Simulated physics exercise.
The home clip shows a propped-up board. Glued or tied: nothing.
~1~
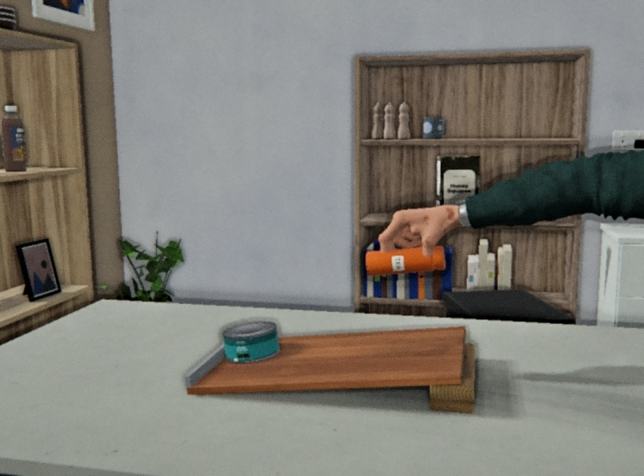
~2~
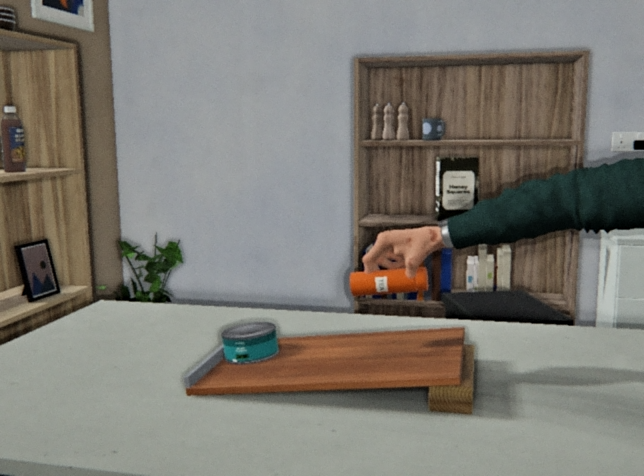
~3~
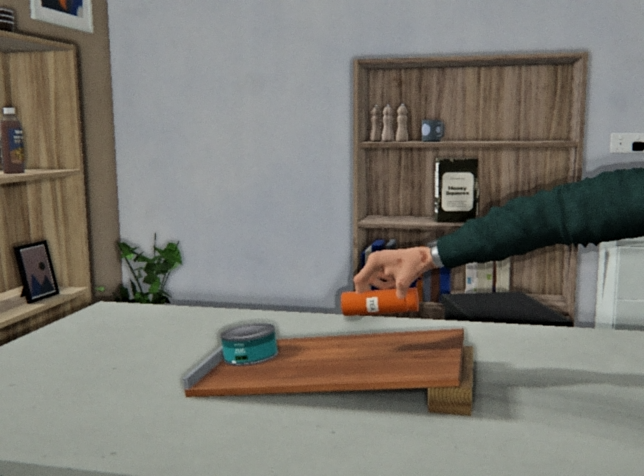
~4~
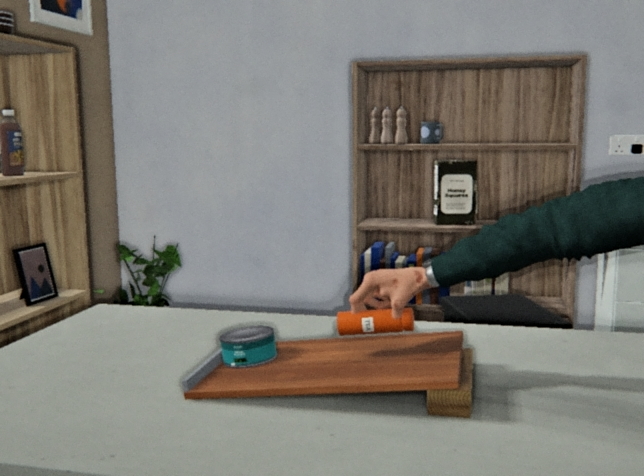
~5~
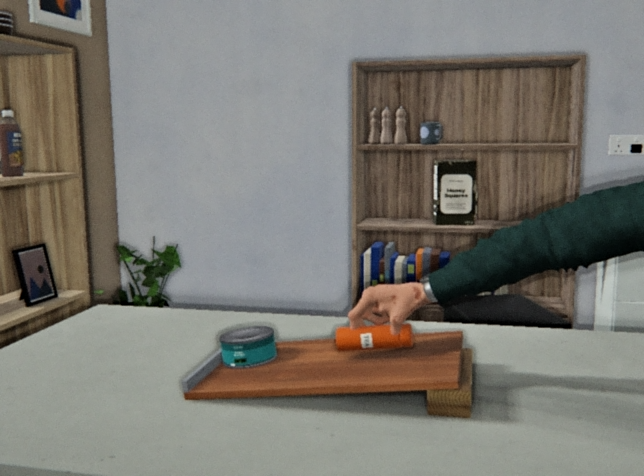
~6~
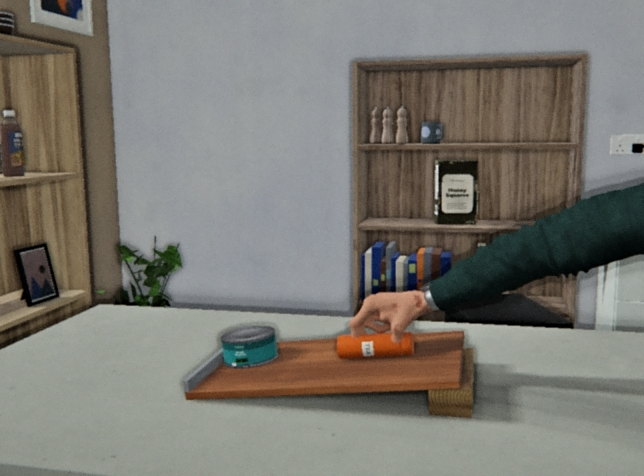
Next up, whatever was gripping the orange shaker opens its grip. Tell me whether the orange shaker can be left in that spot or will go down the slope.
It will be steady.
Then, 0.20 s later than the last frame, all is still.
Then, 0.40 s later than the last frame, orange shaker resting near (376, 346).
When it is over, both as before. End places, in pixels of the last picture, orange shaker near (376, 346). The orange shaker remains at rest.
